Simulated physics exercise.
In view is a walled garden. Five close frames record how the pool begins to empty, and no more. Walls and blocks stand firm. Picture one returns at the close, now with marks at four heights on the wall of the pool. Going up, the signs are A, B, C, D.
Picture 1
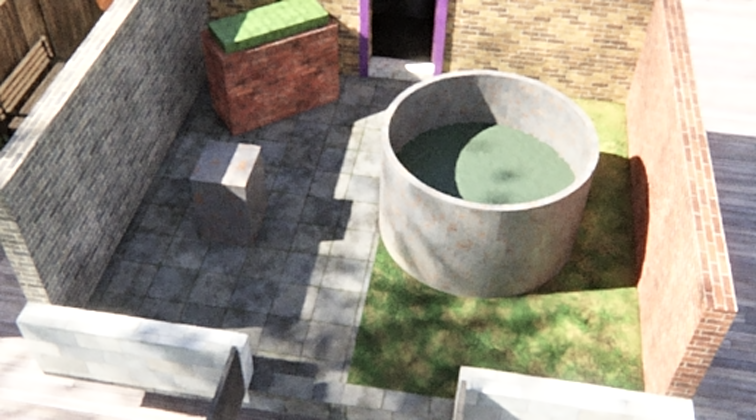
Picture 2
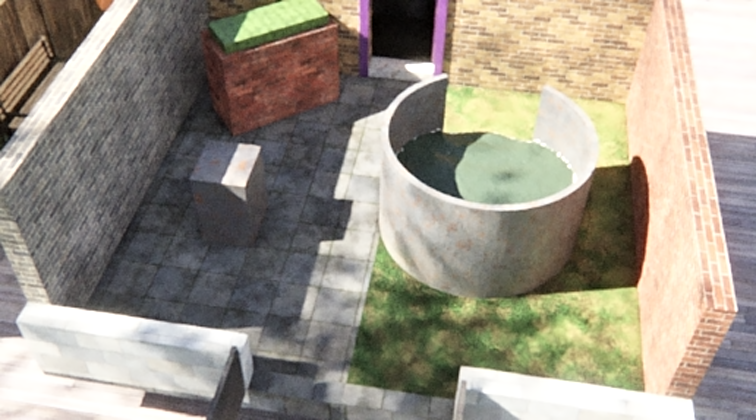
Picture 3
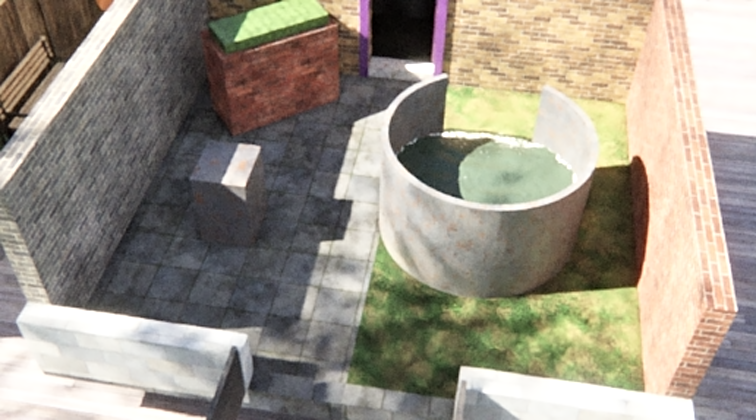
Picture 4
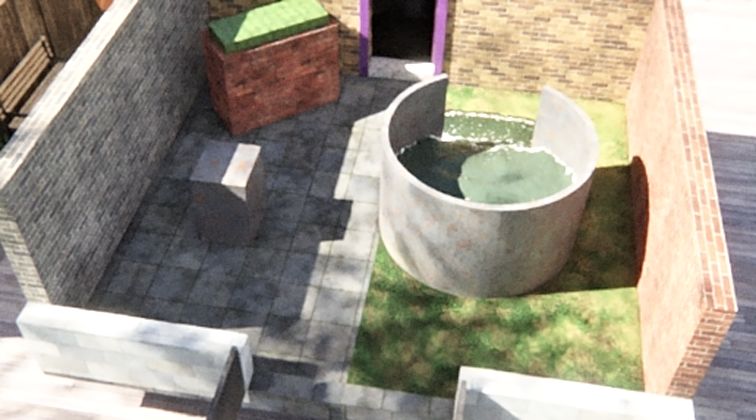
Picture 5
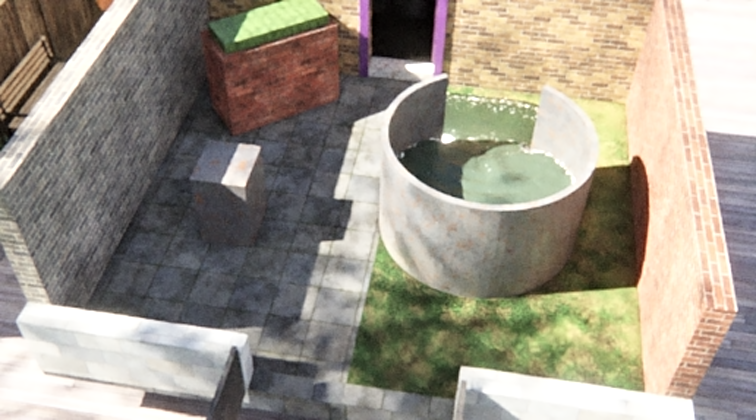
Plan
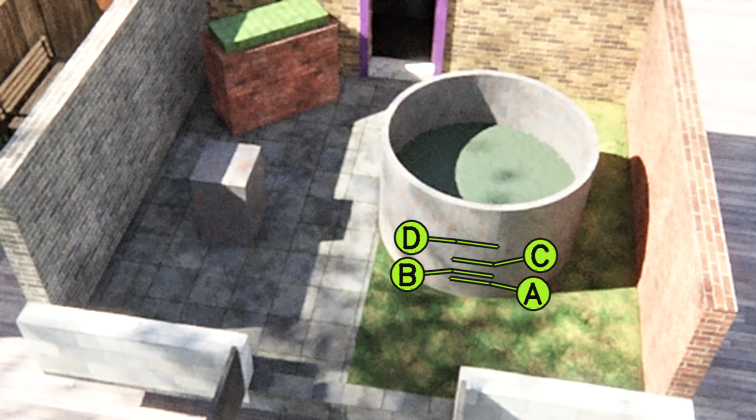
In a walled garden, a round pool's back section vanishes and green water flows out behind it.
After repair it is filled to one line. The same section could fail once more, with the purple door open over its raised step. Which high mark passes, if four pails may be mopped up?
It is C.
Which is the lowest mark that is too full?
That is mark D.
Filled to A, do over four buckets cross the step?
No, not at all.
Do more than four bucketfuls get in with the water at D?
Yes, that goes wrong.
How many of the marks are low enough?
Three of the four.
In lime, A at (470, 281); B at (471, 273); C at (473, 261); D at (476, 244); from the bottom up A, B, C, D.
With A, nothing gets over.
With B, nothing gets over.
With C, a bucket or two gets in.
With D, about 10 bucketfuls get in.
